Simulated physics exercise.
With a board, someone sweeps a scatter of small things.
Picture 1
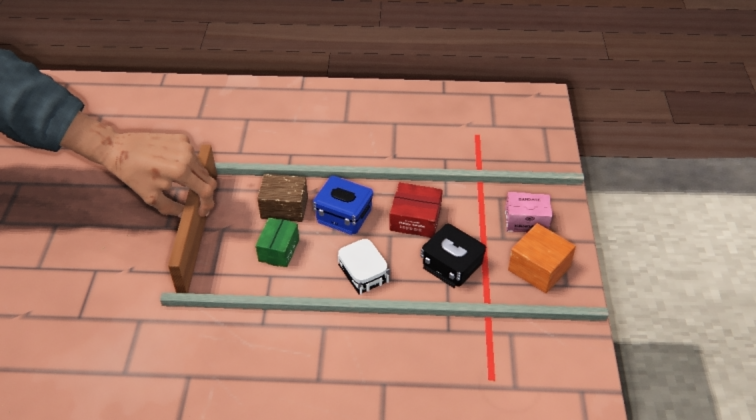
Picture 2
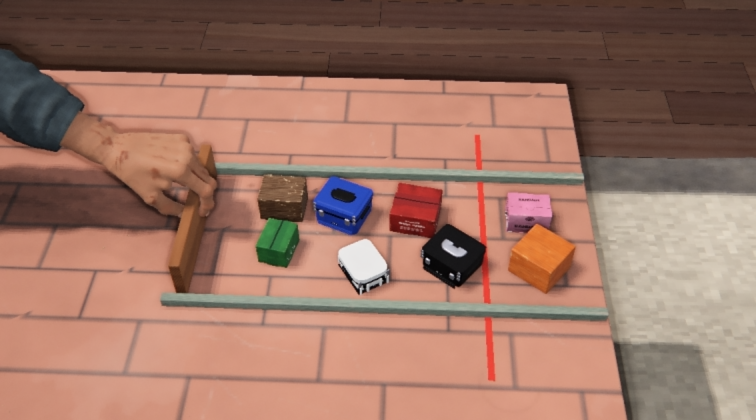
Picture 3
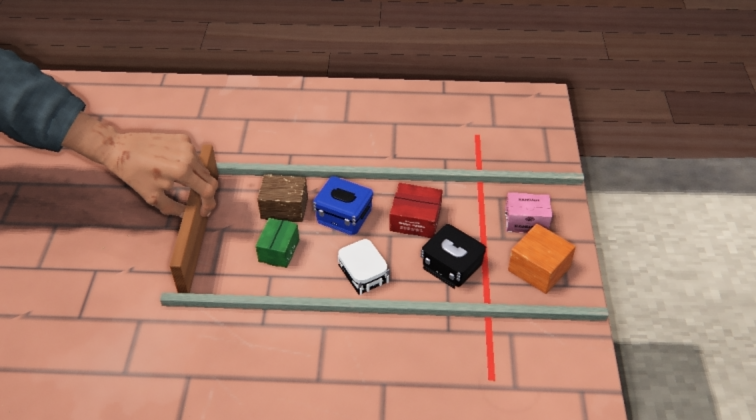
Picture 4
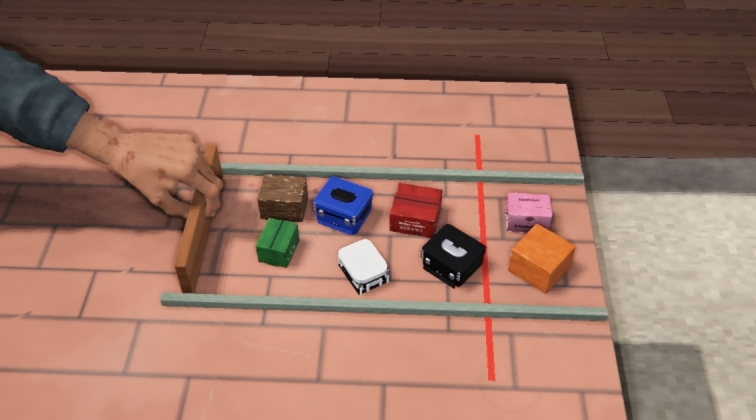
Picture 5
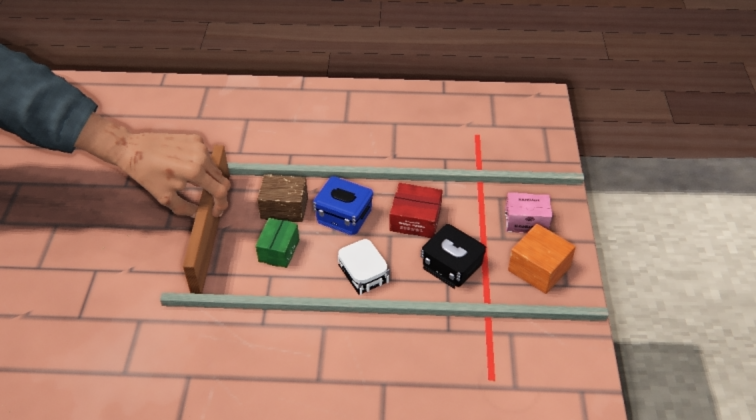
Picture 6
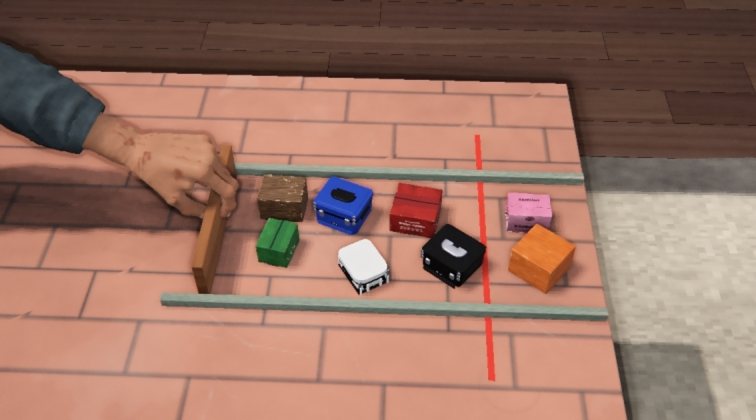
A person's hand, its arm in a blue sleeve, holds an upright wooden board at the left of a pink brick-patterned surface, seen from above at an angle. Between two pale rails lie brown, blue, red, green, white and black box-like things, with pink and orange ones beyond a red line. The hand slides the board slightly rightward, while the boxes and the camera stay still.
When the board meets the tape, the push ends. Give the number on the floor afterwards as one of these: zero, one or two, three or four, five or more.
On the floor afterwards: One or two.
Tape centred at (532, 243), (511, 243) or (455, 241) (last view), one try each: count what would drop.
Respectively 4, 3 and 1.
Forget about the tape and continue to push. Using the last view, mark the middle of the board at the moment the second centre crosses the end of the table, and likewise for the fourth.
About (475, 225), then (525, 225).
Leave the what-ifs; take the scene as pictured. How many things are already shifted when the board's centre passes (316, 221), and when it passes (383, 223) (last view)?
Up to then 5, and up to the other point 7.
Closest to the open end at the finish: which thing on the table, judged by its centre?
Foremost: The orange block.
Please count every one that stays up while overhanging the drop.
Overhang count: 1.
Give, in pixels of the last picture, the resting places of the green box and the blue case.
In the last picture, roughly (500, 236) and (551, 214).
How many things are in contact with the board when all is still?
Counting them up gives 3.
A little later, none off yet; orange block at rest near (542, 258); pink box at rest near (528, 214); black case at rest near (453, 257).
When it is over, the number that fall off is one or two; down, red box and pink box.
